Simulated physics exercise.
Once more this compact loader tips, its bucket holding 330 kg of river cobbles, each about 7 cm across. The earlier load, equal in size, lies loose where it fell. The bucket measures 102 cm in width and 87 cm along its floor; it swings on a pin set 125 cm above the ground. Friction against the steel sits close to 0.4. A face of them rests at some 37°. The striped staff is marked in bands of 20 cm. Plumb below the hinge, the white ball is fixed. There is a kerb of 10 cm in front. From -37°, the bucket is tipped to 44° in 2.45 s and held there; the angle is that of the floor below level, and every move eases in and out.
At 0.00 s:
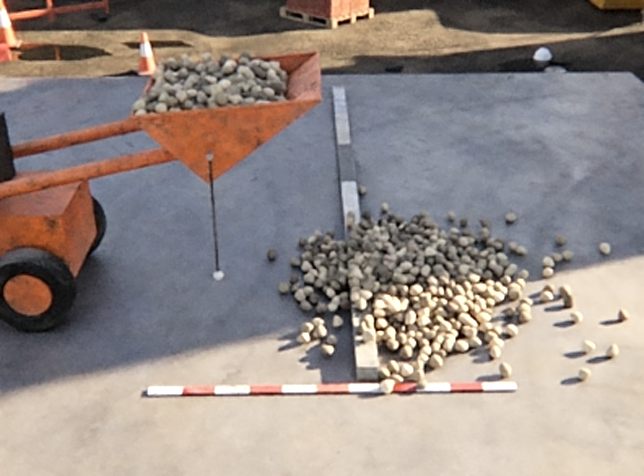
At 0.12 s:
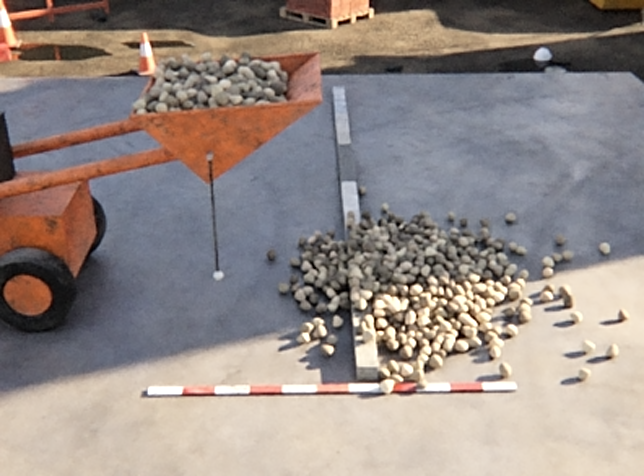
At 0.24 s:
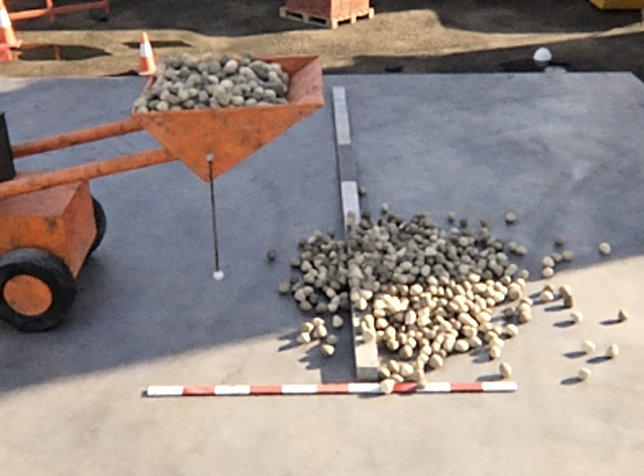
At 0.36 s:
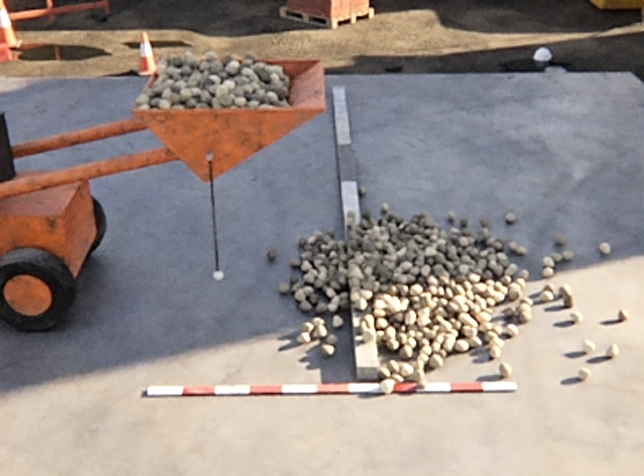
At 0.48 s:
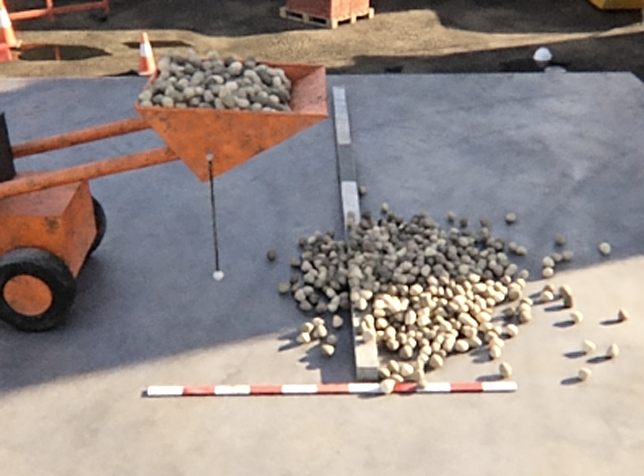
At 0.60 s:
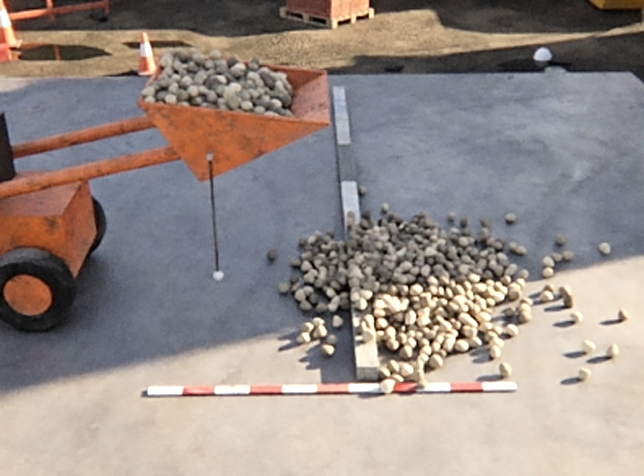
An orange loader's bucket, heaped with grey and tan cobbles, swings slightly forward, its front lip dipping a little while the stones shift gently inside. The loader stands at left on a sunlit, partly shadowed concrete yard seen from above, with traffic cones behind. At right, a loose pile of similar stones lies motionless across a pale kerb, beyond a red-and-white striped pole, and the camera stays still.
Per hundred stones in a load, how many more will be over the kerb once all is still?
25.
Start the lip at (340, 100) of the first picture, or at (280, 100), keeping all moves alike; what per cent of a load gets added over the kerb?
Roughly 45 and 5 per cent, in that order.
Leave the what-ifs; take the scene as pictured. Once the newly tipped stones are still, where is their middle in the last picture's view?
I'd say close to (336, 268).
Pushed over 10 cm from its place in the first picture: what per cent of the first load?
The answer is about 5 per cent.
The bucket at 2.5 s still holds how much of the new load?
Estimate: 0 % remaining inside, roughly.
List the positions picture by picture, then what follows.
In the first frame, lip at (321, 100), floor tilted -37°, highest stones at (238, 65). The earlier load is highest near (388, 263), 20 cm above ground level, 17 % on this side of the kerb, 83 % over the kerb.
In the second frame, the bucket is at -36°, its lip at (321, 101); the top of the load is at (238, 65); the stones move at 0.0 m/s on average.
In the third frame, the bucket is at -35°, its lip at (323, 104); the top of the load is at (224, 65); the stones move at 0.1 m/s on average.
In the fourth frame, the bucket is at -32°, its lip at (325, 109); the top of the load is at (200, 62); the stones move at 0.1 m/s on average.
In the fifth frame, lip at (327, 116), floor tilted -29°, highest stones at (182, 60); the stones move at 0.1 m/s on average.
In the sixth frame, the bucket is at -25°, its lip at (330, 124); the top of the load is at (180, 58); the stones move at 0.1 m/s on average.
After 1.8 s the floor is at 31°; in per cent of one load, 85 in the bucket, 31 on this side of the kerb, 83 over the kerb; the foremost stones are at (611, 285).
After 2.5 s the floor is at 44°; in per cent of one load, 2 in the bucket, 95 on this side of the kerb, 103 over the kerb; the foremost stones are at (611, 285).
After 2.9 s the floor is at 44°; in per cent of one load, 0 in the bucket, 92 on this side of the kerb, 108 over the kerb; the foremost stones are at (611, 285).
After 5.3 s the floor is at 44°; in per cent of one load, 0 in the bucket, 91 on this side of the kerb, 109 over the kerb; the foremost stones are at (611, 285). Net gain over the kerb, 25.
